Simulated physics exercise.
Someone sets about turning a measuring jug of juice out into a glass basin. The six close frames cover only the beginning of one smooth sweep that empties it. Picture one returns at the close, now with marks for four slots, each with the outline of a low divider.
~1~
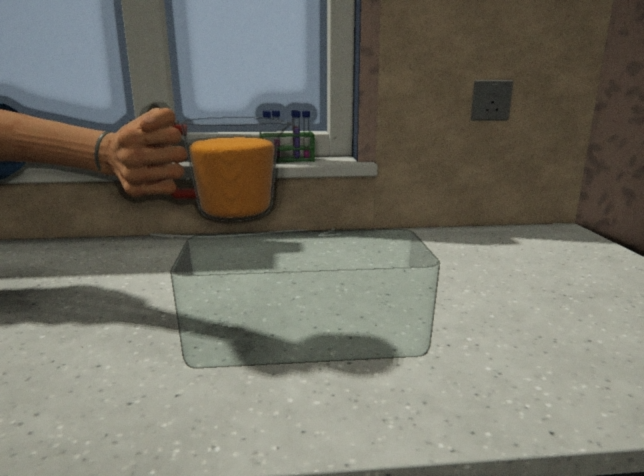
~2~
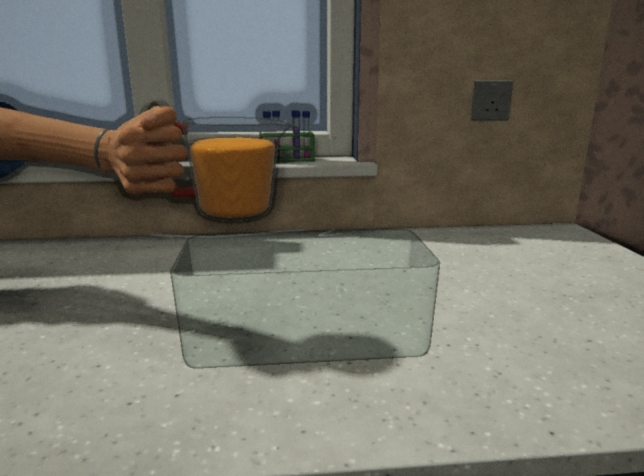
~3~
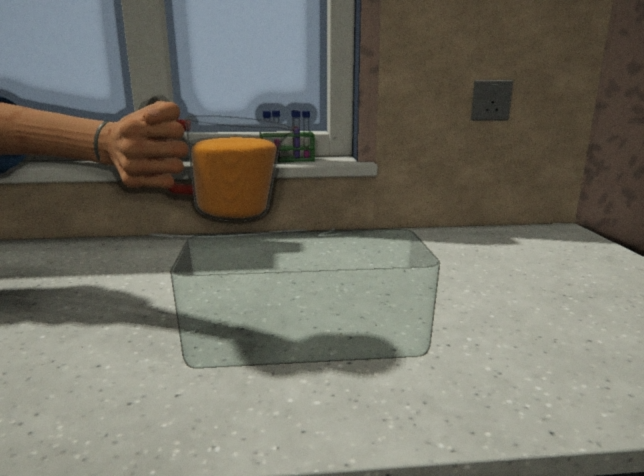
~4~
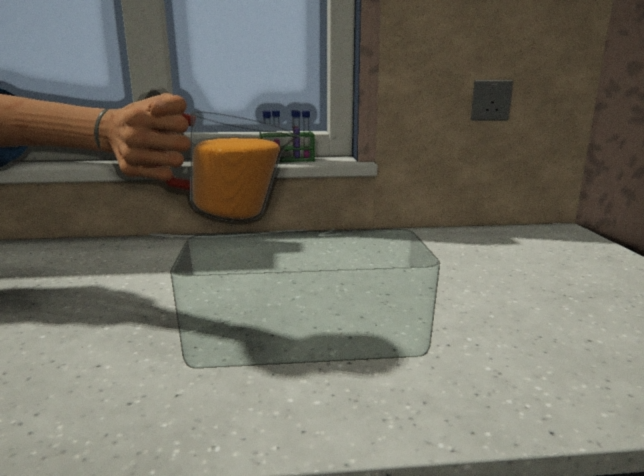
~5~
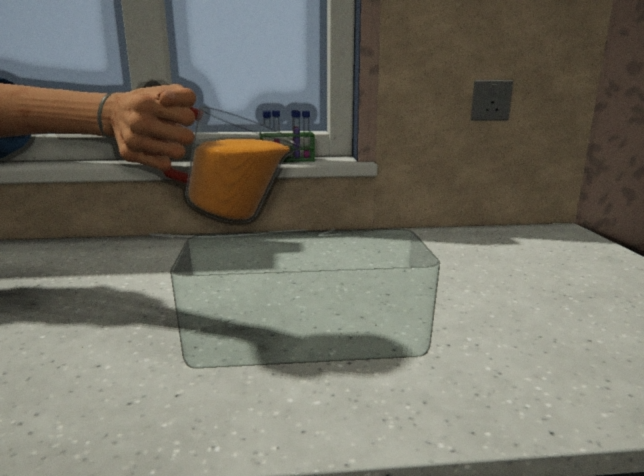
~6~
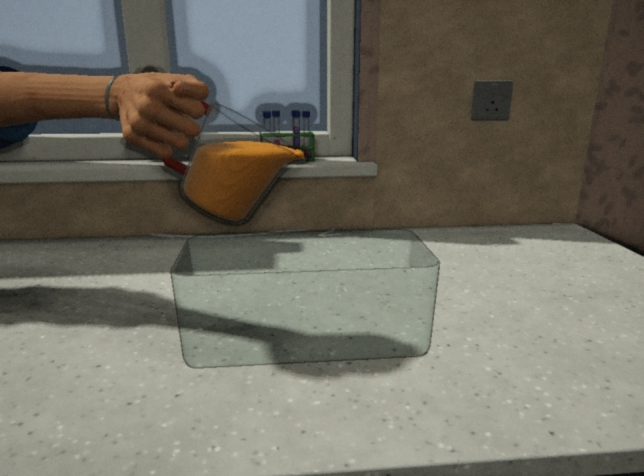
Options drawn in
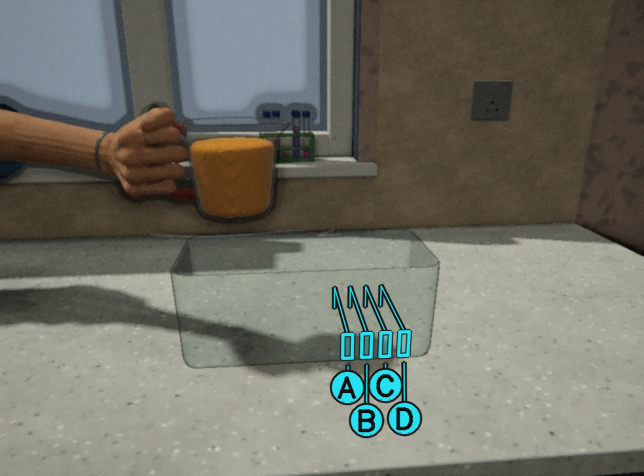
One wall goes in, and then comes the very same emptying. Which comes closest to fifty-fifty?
Go for A.
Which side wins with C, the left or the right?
The left side.
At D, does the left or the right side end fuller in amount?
The left one.
On the marked copy, A at (348, 365); B at (366, 364); C at (385, 363); D at (404, 362).
With A, about 49 % ends left of the wall and 50 % right of it.
With B, about 89 % ends left of the wall and 10 % right of it.
With C, about 90 % ends left of the wall and 8 % right of it.
With D, about 90 % ends left of the wall and 9 % right of it.
